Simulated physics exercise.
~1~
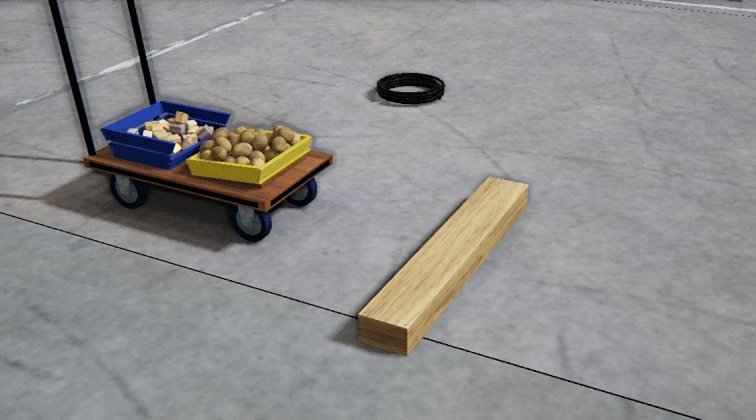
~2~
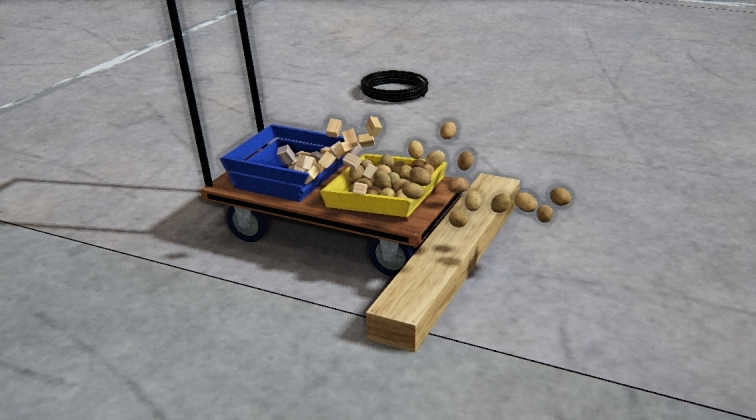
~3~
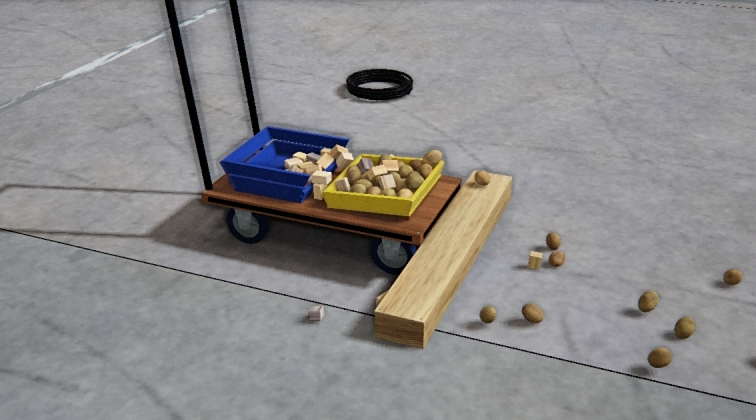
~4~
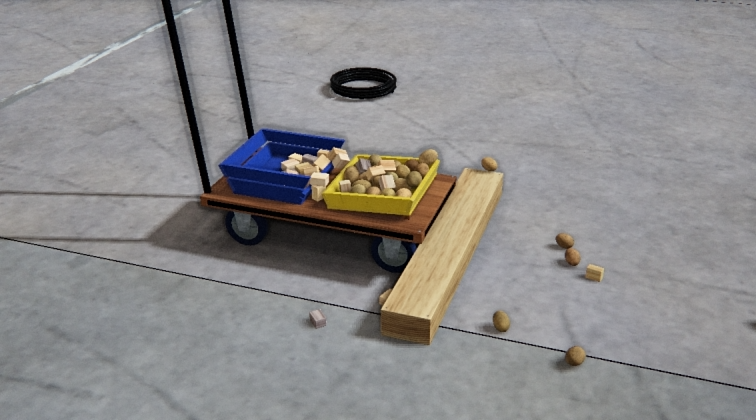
A flat cart carrying a blue basket of wooden blocks and a yellow basket of round brown pieces rolled right and stopped against a wooden beam, throwing pieces forward; several scattered across the floor, while both baskets stayed aboard, still partly filled.
